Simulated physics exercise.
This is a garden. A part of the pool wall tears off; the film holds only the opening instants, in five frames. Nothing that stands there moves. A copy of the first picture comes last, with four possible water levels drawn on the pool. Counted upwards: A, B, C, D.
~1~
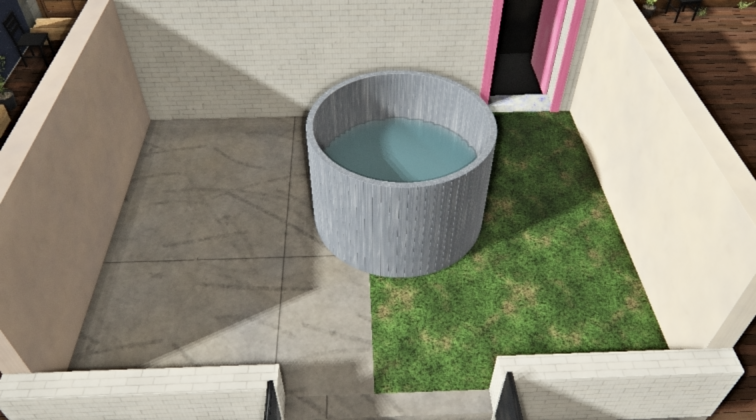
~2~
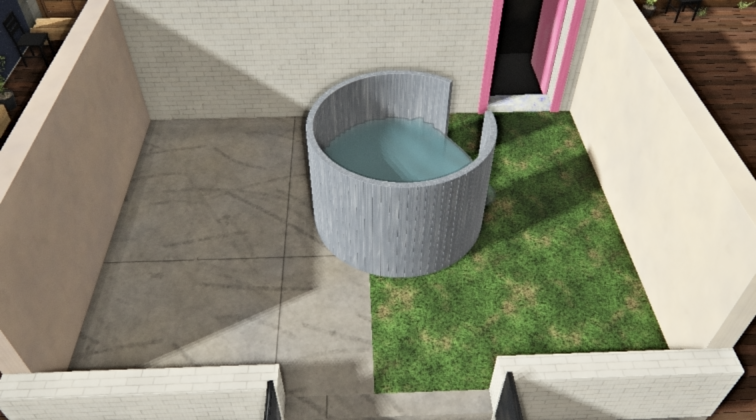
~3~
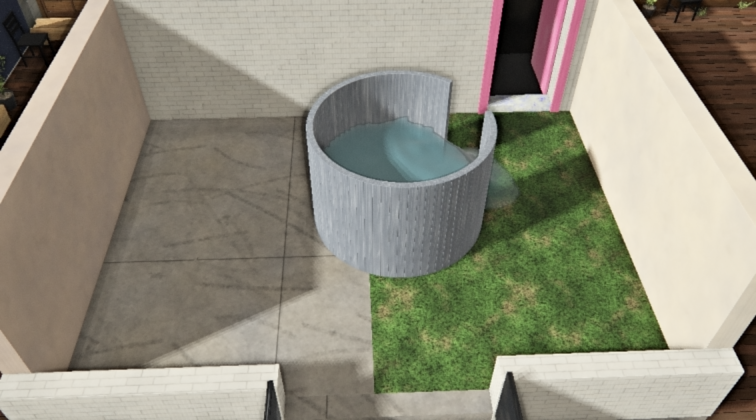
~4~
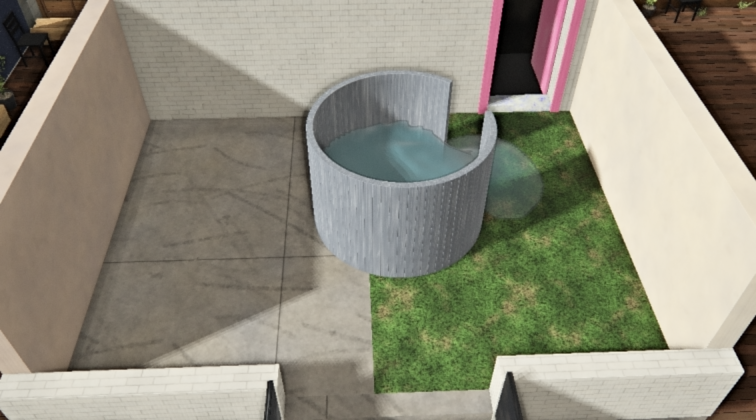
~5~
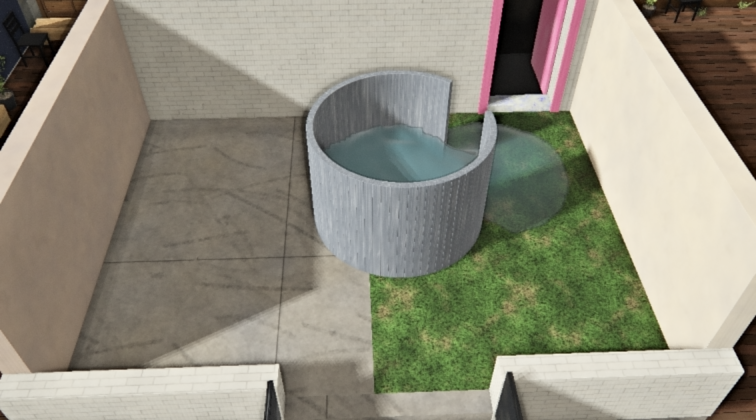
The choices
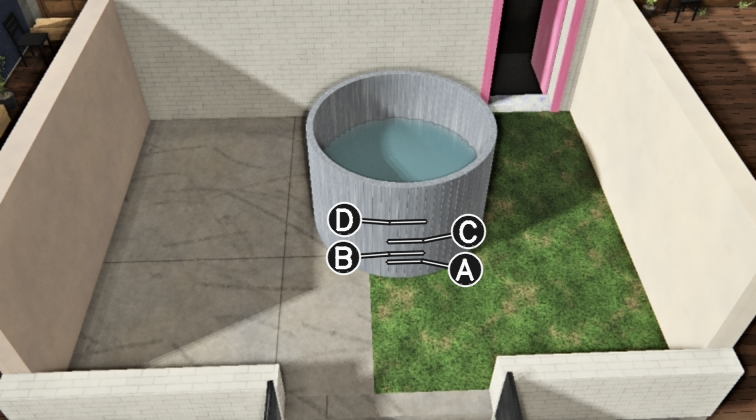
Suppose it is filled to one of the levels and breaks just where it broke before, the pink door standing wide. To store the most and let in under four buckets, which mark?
Choose B.
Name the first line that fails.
Line C.
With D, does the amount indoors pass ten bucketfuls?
Yes, it does.
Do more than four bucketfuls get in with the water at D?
Yes, it does.
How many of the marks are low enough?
Two of the four.
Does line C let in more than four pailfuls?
Yes, it does.
On the marked copy, A at (405, 261); B at (405, 253); C at (406, 241); D at (407, 222); from the bottom up A, B, C, D.
With A, nothing gets over.
With B, a bucket or two gets in.
With C, about 10 bucketfuls get in.
With D, dozens of bucketfuls pour in.
